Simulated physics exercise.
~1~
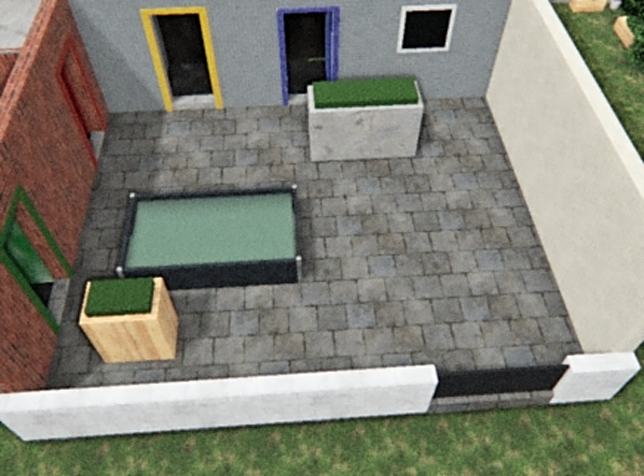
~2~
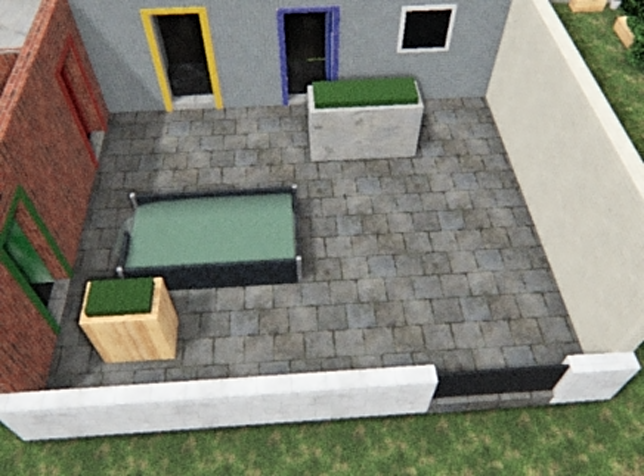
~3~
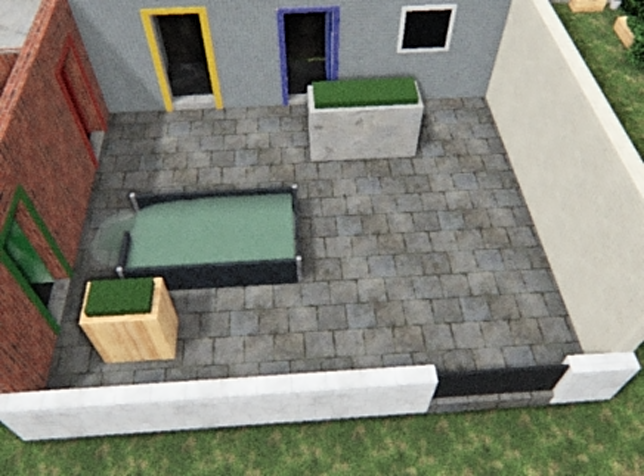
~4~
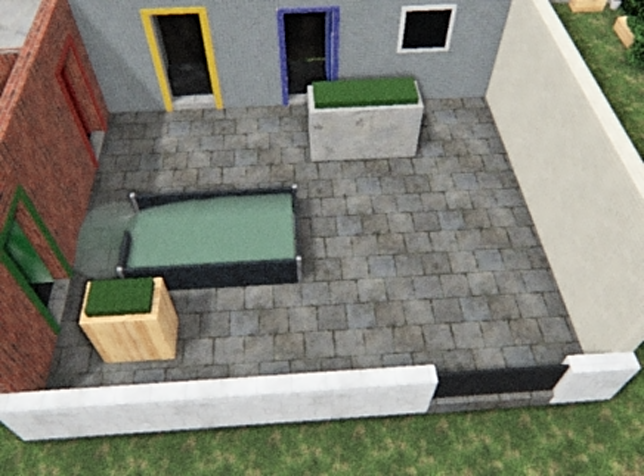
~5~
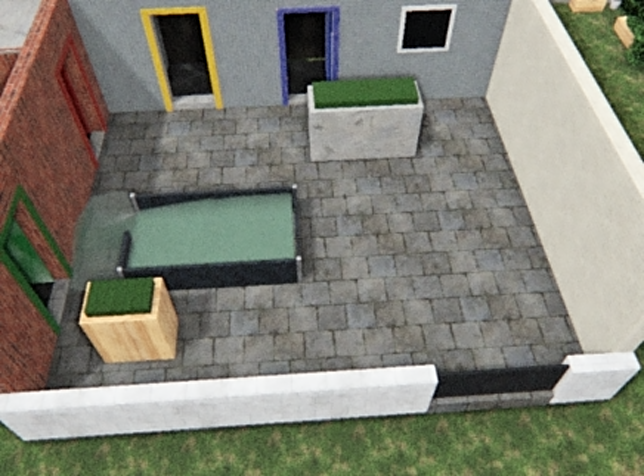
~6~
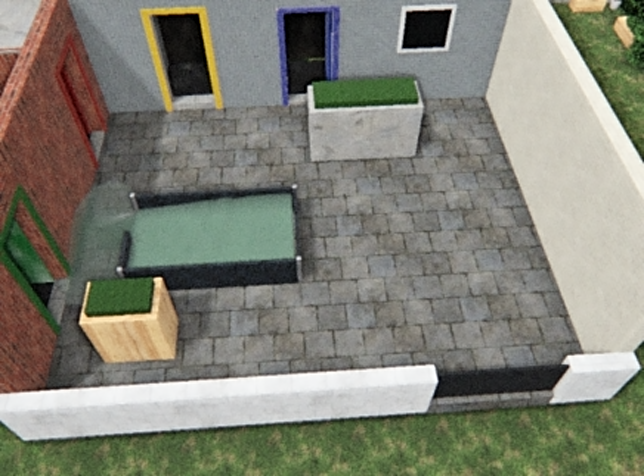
The clip opens on a walled, paved courtyard with a low tank of greenish water, a grass-topped wooden box and a pale stone planter. Water pours out through the tank's left side and runs across the paving towards the red brick wall, then spreads in a thin sheet beside the green-framed doorway.
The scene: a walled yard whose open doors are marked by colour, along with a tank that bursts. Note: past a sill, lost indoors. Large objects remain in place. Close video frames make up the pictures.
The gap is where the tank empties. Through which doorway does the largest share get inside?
The green doorway.
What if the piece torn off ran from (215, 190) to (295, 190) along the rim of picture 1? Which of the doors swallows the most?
Answer: The one in blue.
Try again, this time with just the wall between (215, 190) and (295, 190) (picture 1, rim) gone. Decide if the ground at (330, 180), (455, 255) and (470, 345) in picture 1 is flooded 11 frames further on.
Soaked, untouched, untouched.
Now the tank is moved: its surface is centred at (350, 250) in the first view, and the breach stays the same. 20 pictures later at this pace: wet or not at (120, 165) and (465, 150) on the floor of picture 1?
As listed: Wet, free of water.
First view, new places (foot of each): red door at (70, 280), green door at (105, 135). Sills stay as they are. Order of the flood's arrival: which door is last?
Answer: The blue-painted one.
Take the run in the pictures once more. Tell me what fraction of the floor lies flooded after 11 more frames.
Around 20 percent, give or take.
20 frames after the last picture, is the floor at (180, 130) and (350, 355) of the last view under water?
Taking them in turn: Drenched, not wetted.
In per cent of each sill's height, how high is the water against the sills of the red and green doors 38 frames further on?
I'd say around 120 and 180 in a hundred.
A moment on, water covers 10 % of the floor; red door wet at the sill, nothing in, blue door not reached, green door a trickle in, yellow door not reached.
Next, water covers 20 % of the floor; red door wet at the sill, nothing in, blue door not reached, green door a trickle in, yellow door not reached.
Then, water covers 30 % of the floor; red door a trickle in, blue door not reached, green door some in, yellow door wet at the sill, nothing in.
Later, water covers 60 % of the floor; red door a trickle in, blue door wet at the sill, nothing in, green door some in, yellow door wet at the sill, nothing in.
In the end, water covers 90 % of the floor; red door a trickle in, blue door wet at the sill, nothing in, green door some in, yellow door wet at the sill, nothing in; the green door has let in the most.
